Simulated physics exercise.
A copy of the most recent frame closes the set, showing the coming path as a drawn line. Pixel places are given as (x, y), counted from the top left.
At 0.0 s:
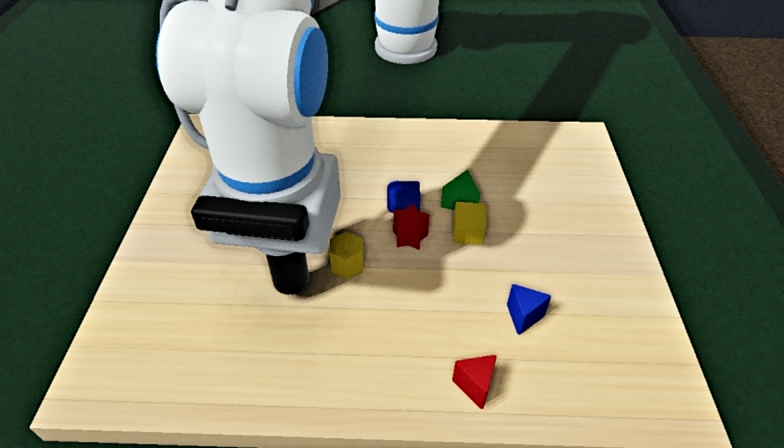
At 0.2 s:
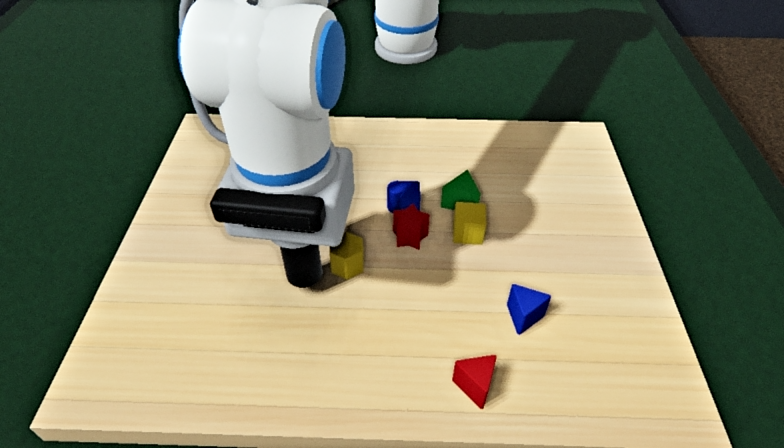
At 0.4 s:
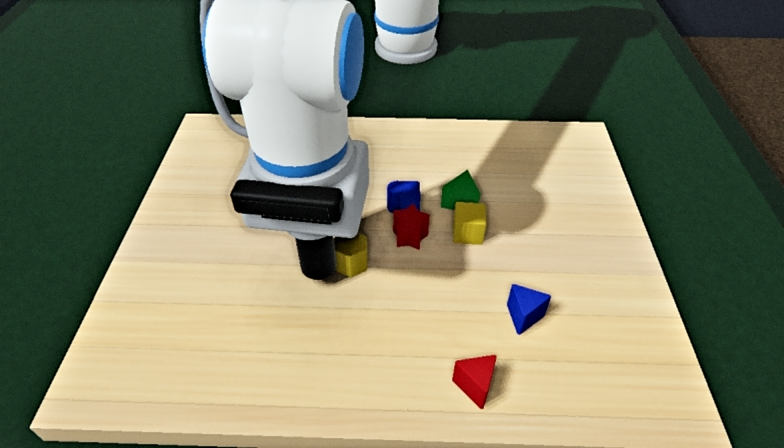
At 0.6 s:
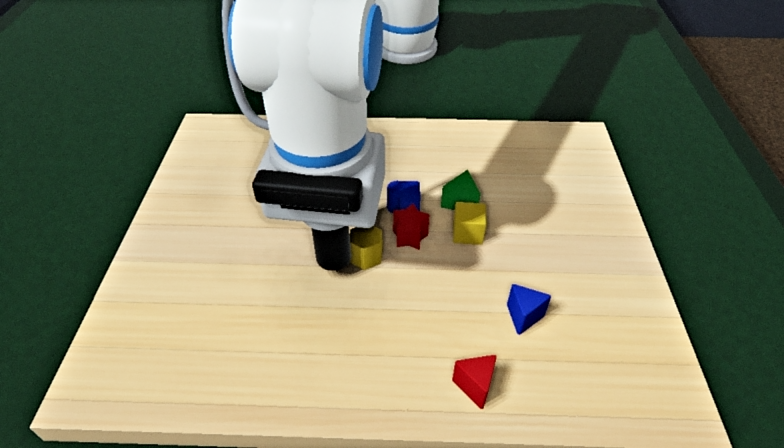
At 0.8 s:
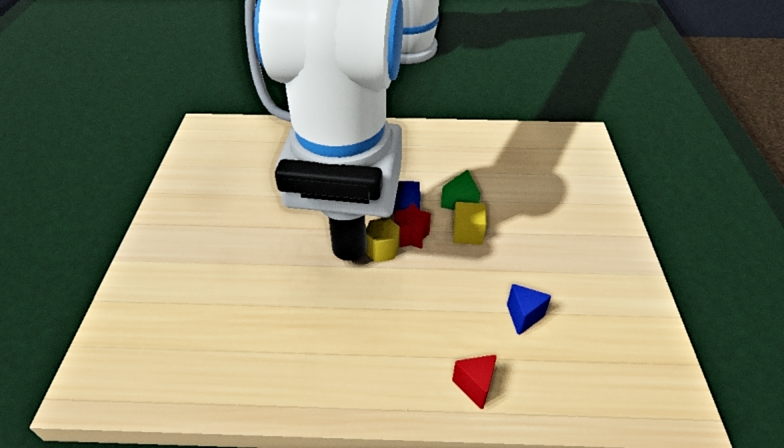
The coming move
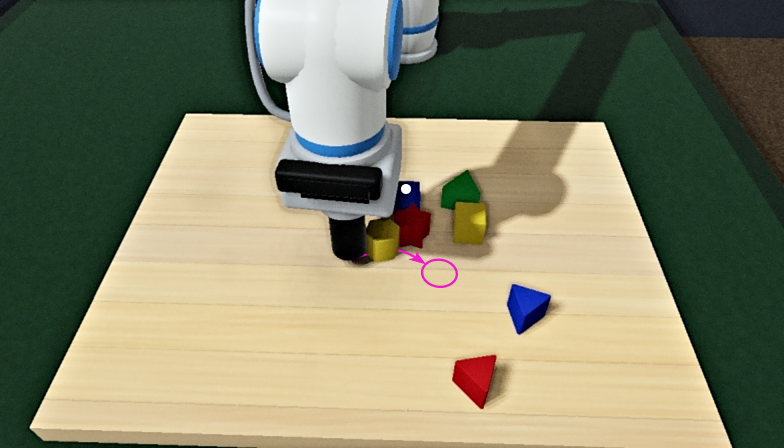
To begin with, a white robot arm holds its black post just left of a yellow six-sided block on a wooden board scattered with colored blocks. The post moves right and meets the block, then pushes it right and slightly away until it sits beside the red star, while the other blocks stay still.
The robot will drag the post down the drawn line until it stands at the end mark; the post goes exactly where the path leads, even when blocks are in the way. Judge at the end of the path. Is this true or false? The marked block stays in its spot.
True - the claim holds.
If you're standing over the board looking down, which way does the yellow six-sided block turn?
Looking down, it rotates anti-clockwise.
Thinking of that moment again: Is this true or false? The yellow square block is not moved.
That is false.
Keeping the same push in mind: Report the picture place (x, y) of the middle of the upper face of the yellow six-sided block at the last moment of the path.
The centre of its top will be at (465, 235).
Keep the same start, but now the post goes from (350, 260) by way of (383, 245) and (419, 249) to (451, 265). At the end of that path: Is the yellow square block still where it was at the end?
I believe not.
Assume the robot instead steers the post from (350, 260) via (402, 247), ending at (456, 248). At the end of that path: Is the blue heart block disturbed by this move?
Right where it was.
Path on the board, from (350, 260) via (382, 250) and (413, 256), ending at (439, 273); the dot is on the blue heart block.
What follows on the original path. One third of the way, post at (383, 239); yellow six-sided block at (415, 224), turned 20° clockwise; red star block at (439, 211), turned 20° anticlockwise.
Two thirds of the way, post at (414, 245); yellow six-sided block at (446, 226); red star block at (464, 210), turned 30° anticlockwise; yellow square block at (494, 206), turned 15° anticlockwise.
At the end, post at (441, 262); yellow six-sided block at (467, 234), turned 25° anticlockwise; blue heart block in place; red star block at (471, 212), turned 55° anticlockwise; yellow square block at (501, 203), turned 25° anticlockwise.
